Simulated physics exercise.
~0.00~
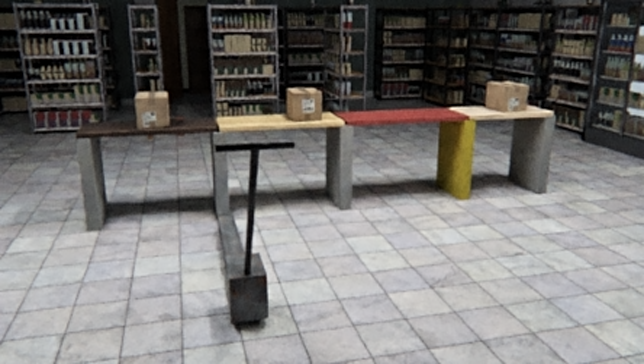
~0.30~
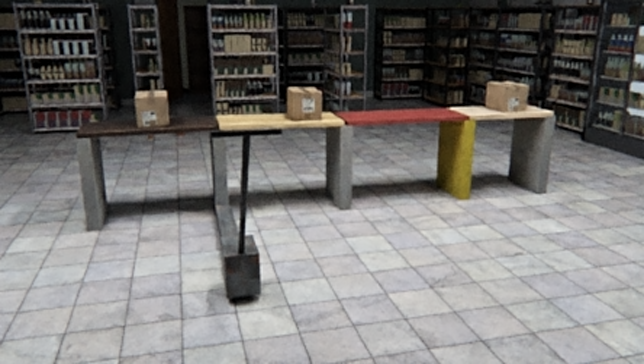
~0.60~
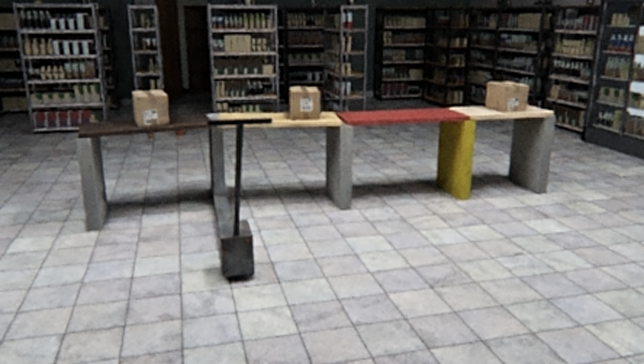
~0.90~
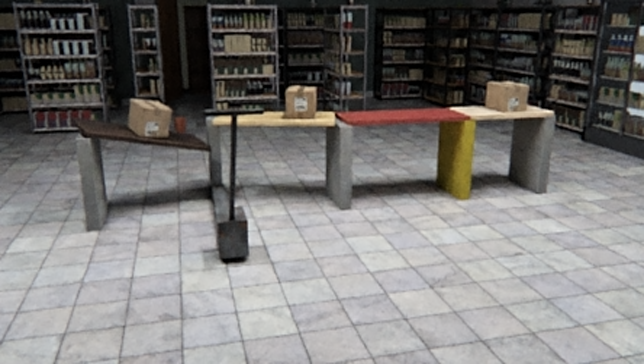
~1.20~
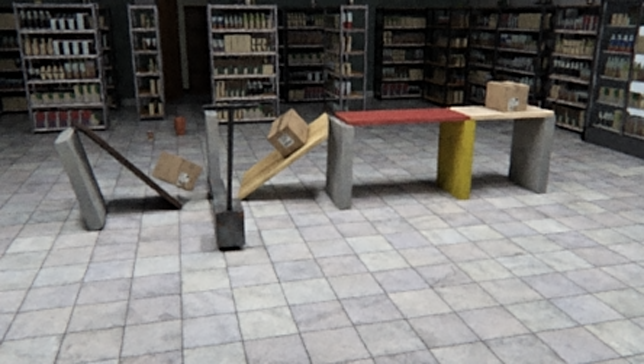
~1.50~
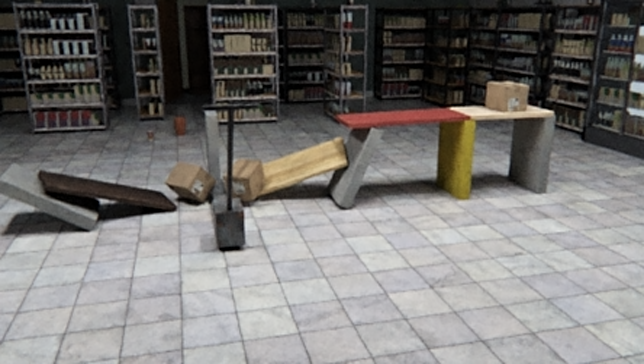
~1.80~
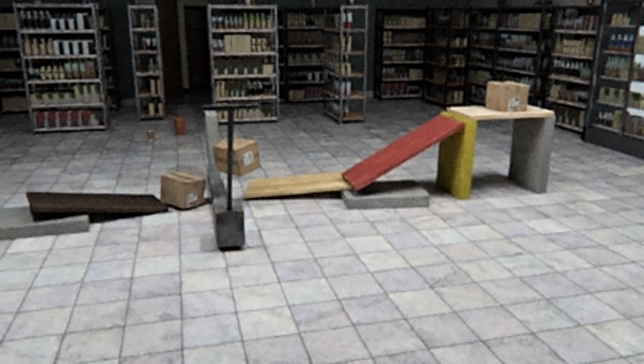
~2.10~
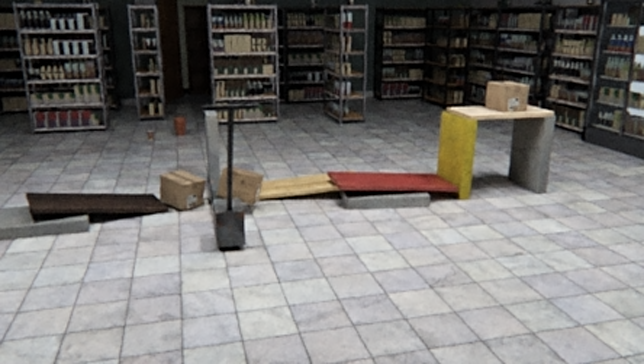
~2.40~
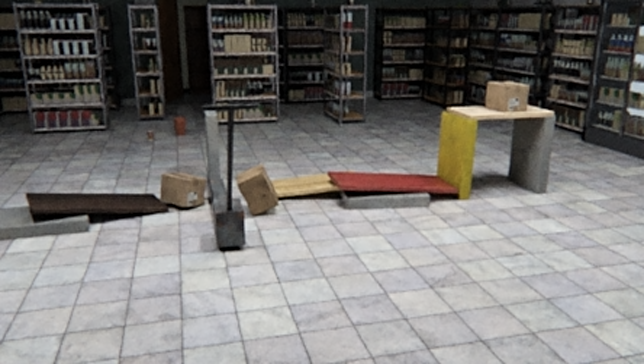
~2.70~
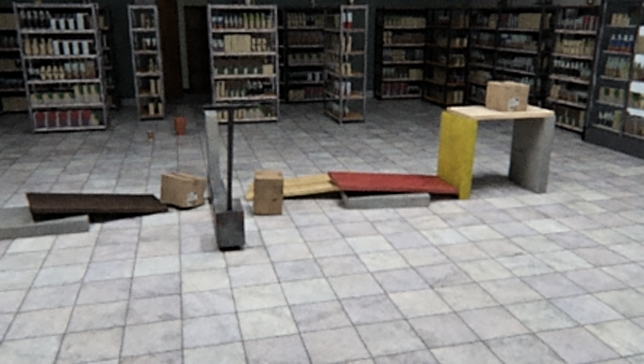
The footage shows a jack sliding in to the foot of an upright beneath a row of boards carrying cartons; the left boards tip, their cartons slide off, and the red board drops, leaving the yellow upright and the rightmost board with its carton standing.
